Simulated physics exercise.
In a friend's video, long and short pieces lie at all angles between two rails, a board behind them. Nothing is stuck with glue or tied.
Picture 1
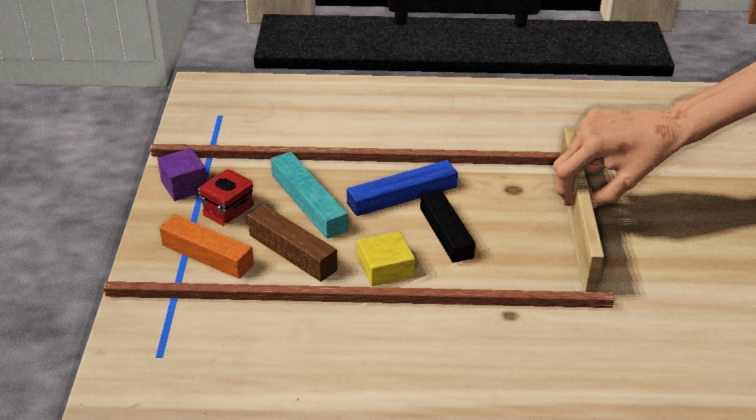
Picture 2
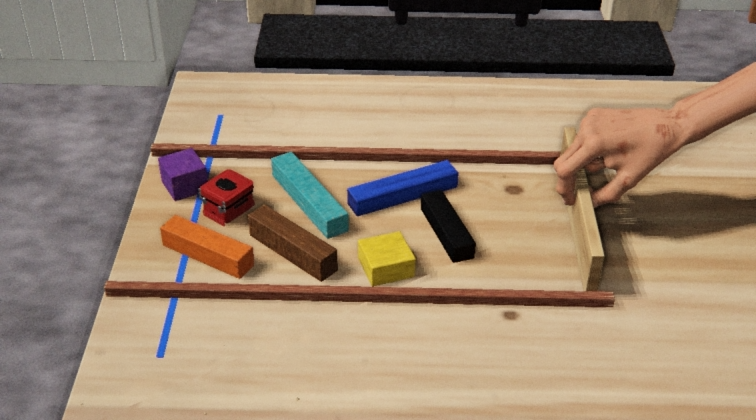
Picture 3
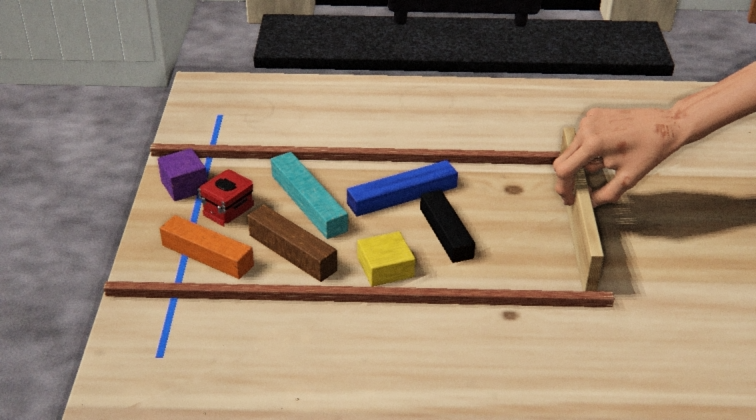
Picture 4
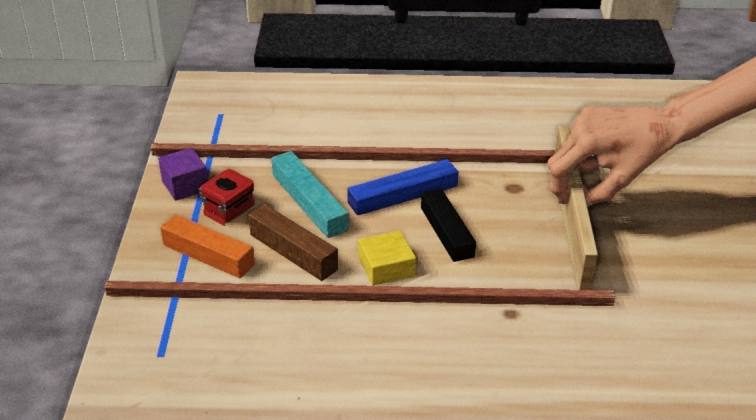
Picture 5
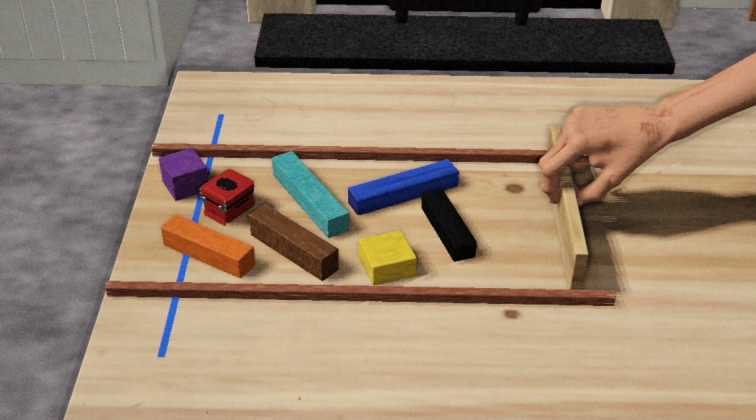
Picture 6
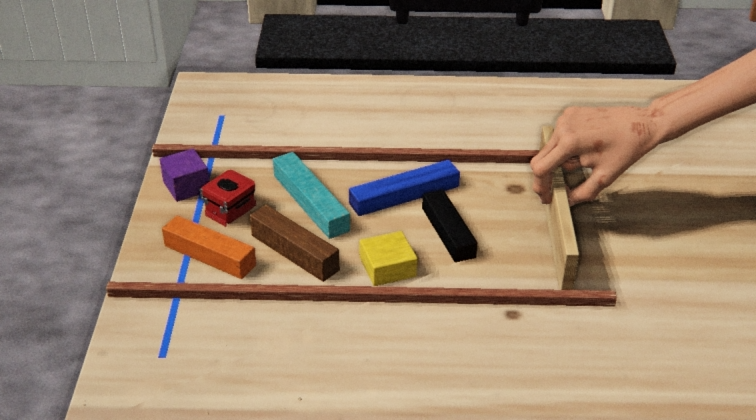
A hand at the right grips an upright wooden board on a pale wood tabletop, seen from above at an angle, with grey carpet beyond. Between two reddish-brown rails lie purple, red and orange pieces at the left near a blue line, turquoise, brown and yellow ones mid-table, then blue and black. The hand slides the board slightly left while the pieces and view stay practically still.
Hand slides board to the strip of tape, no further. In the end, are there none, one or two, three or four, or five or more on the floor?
In this one, three or four spill over.
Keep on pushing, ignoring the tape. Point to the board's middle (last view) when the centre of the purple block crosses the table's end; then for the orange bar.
Approx. (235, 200) for the first, approx. (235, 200) for the second.
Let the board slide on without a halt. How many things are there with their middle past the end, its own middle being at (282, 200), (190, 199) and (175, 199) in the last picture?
Place by place: 0, 5 and 5.
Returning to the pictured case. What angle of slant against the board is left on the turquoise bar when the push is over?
The angle comes out near 10 degrees.
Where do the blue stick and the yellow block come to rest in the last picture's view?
Reading them off: First (169, 183); then (154, 262).
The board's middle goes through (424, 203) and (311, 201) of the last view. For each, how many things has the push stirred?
Answer - first 4, then 7.
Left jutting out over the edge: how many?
It comes to 1.
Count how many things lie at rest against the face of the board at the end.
It touches 2.
A little later, none off yet; purple block at rest near (185, 175); orange bar at rest near (209, 247); red case at rest near (229, 197).
Next, none off yet; purple block at rest near (185, 175); orange bar moving near (201, 248); red case shifted a little near (211, 202).
Later still, none off yet; purple block shifted about its own width near (161, 171); orange bar shifted about its own width near (133, 247); red case shifted well along near (156, 196).
When it is over, the number that fall off is three or four; down, brown bar, red case, orange bar and purple block.
